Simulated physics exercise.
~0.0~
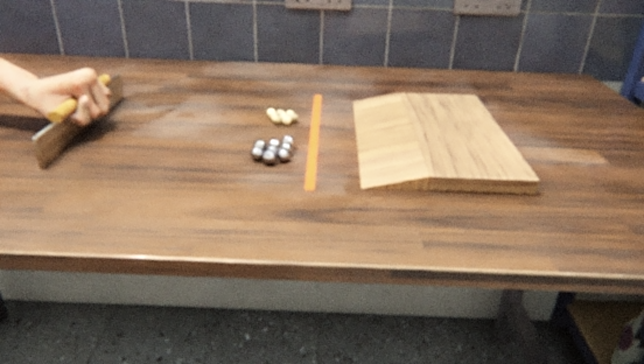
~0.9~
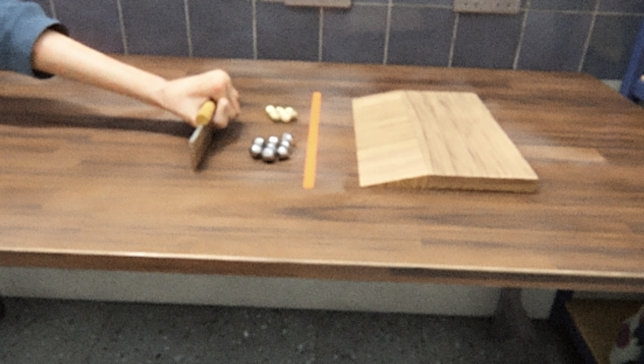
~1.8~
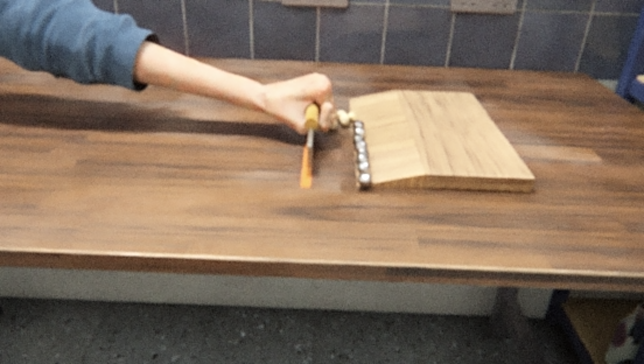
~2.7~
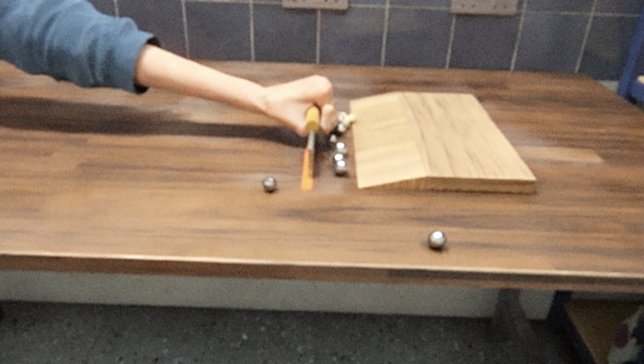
On a wooden tabletop, a hand pushes a scraper right to orange tape, sending dark balls and pale pieces toward a wooden ramp, some rolling back.
